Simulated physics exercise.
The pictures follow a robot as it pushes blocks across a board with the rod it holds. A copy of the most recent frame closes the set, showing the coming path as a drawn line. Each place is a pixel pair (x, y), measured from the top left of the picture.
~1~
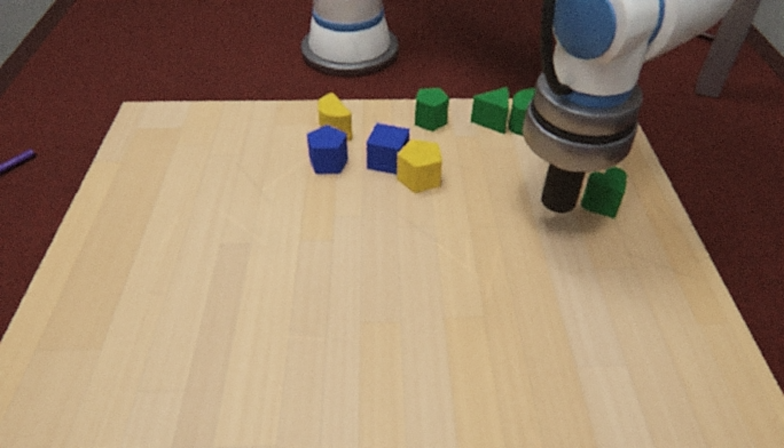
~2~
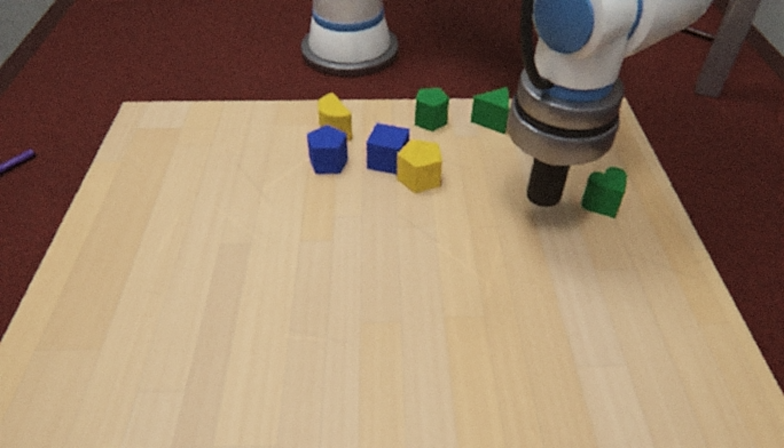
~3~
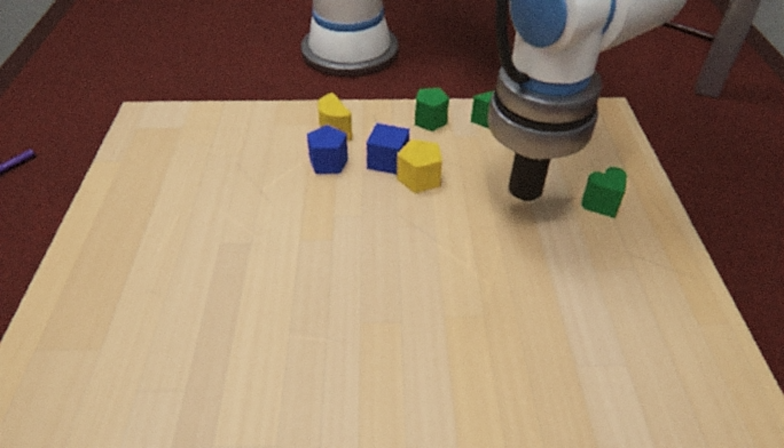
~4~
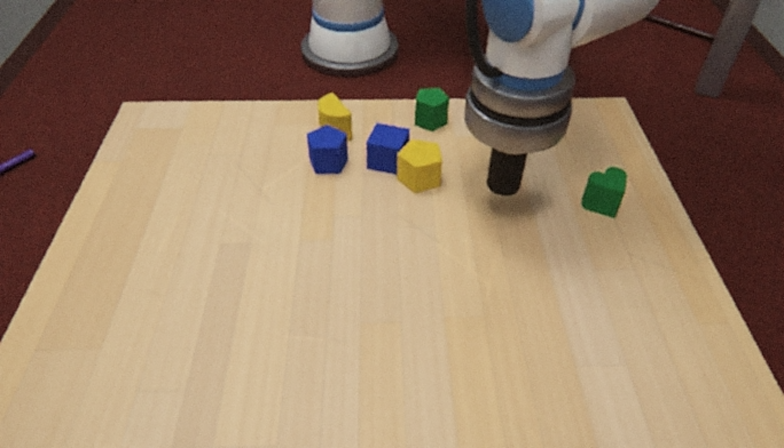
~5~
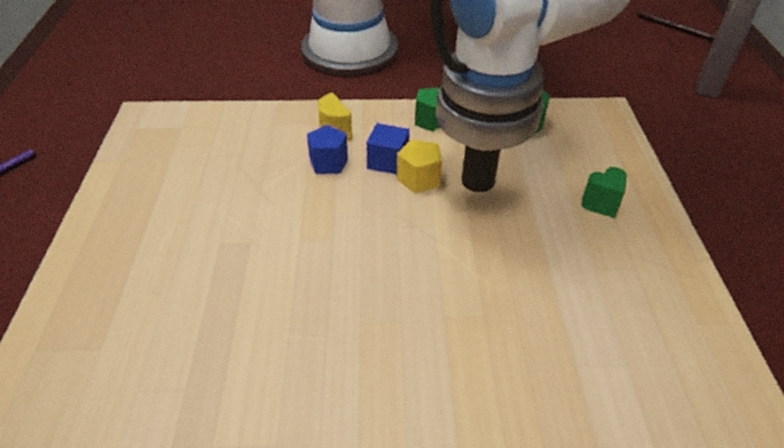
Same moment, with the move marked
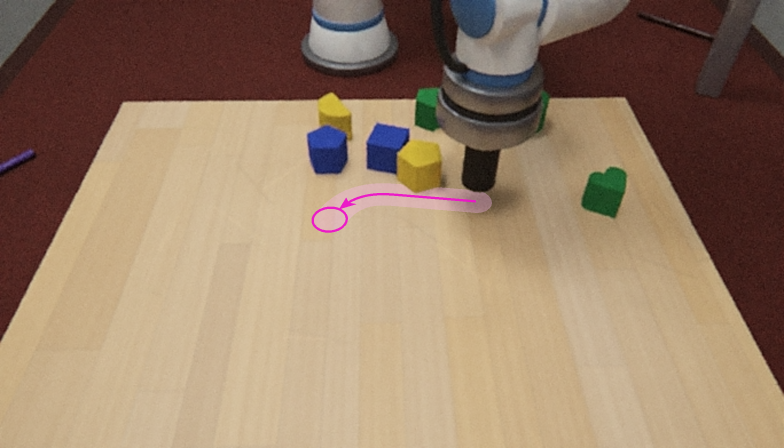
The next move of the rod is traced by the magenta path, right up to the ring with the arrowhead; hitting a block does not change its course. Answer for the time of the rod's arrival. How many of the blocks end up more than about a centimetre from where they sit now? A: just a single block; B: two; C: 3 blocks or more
I'll go with B - two.
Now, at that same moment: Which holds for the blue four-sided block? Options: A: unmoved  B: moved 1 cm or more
I'll go with B - moved 1 cm or more.
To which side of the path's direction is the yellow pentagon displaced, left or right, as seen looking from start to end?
Facing the way the path runs, start to end, you'll find the yellow pentagon has shifted right.
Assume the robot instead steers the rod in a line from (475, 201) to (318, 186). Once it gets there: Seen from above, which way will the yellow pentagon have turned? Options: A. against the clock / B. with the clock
My answer is option B.
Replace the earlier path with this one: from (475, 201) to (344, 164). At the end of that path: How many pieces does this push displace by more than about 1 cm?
I'd put the number at three or more.
Drawn move, from (475, 201) by way of (422, 197) and (370, 195) to (330, 219).
What follows on the original path. One third of the way, rod at (422, 177); blue four-sided block at (383, 133); yellow pentagon at (414, 147).
Two thirds of the way, rod at (368, 176); blue four-sided block at (378, 129), turned 30° clockwise; yellow pentagon at (406, 145), turned 20° clockwise.
At the end, rod at (328, 200); blue pentagon still; blue four-sided block at (378, 129), turned 30° clockwise; yellow pentagon at (406, 145), turned 20° clockwise.
